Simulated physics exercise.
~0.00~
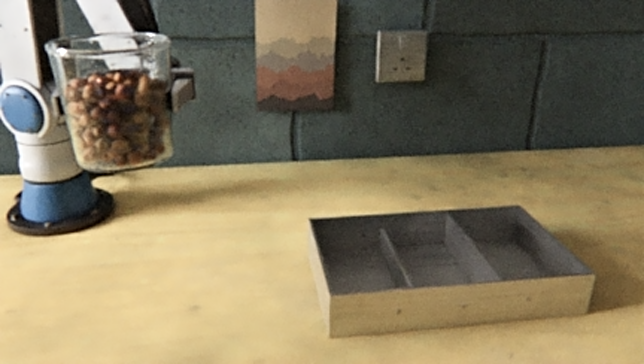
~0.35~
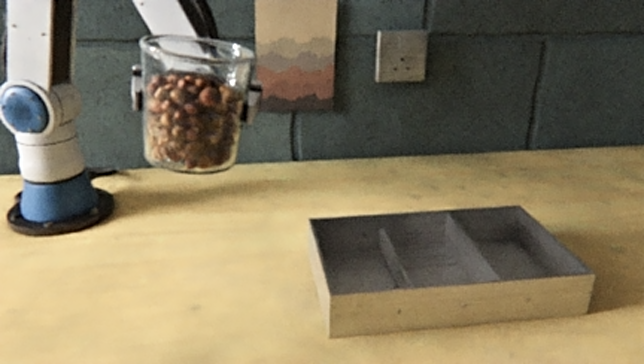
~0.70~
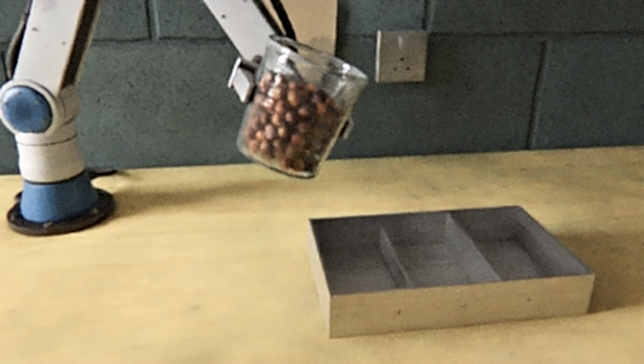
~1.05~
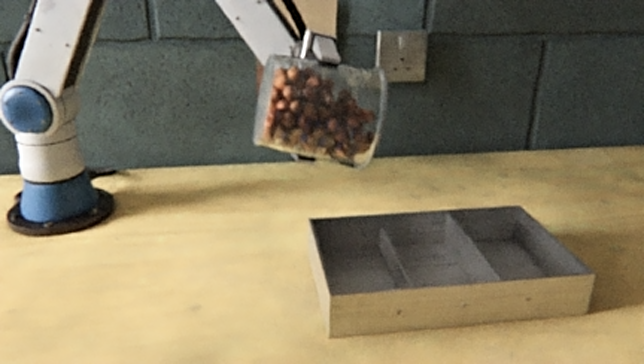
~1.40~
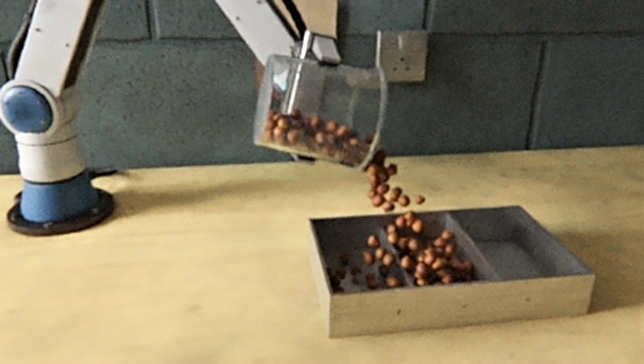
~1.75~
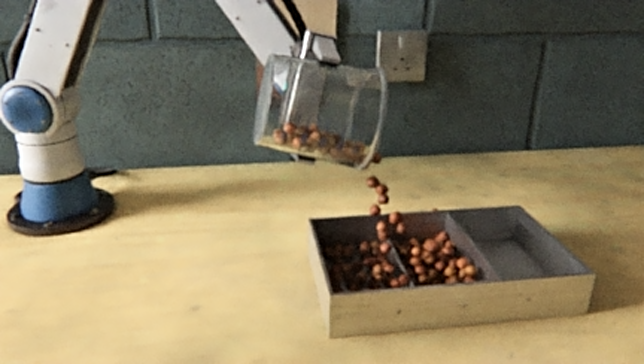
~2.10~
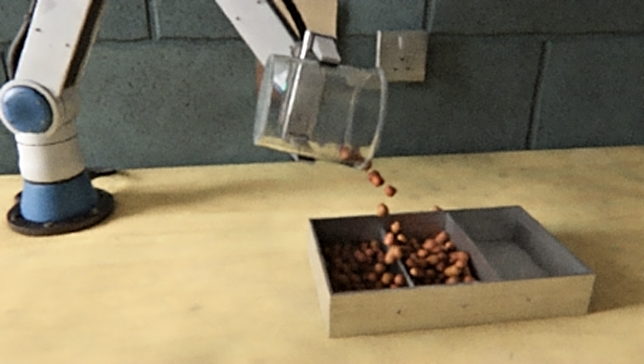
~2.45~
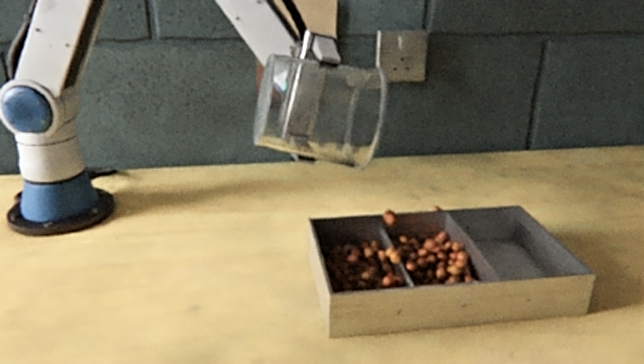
A robot arm carried a clear cup of hazelnuts to the right, tipped it over a shallow box with three compartments, and poured until the cup was empty, leaving the nuts heaped in the left and middle compartments while the right one stayed bare.
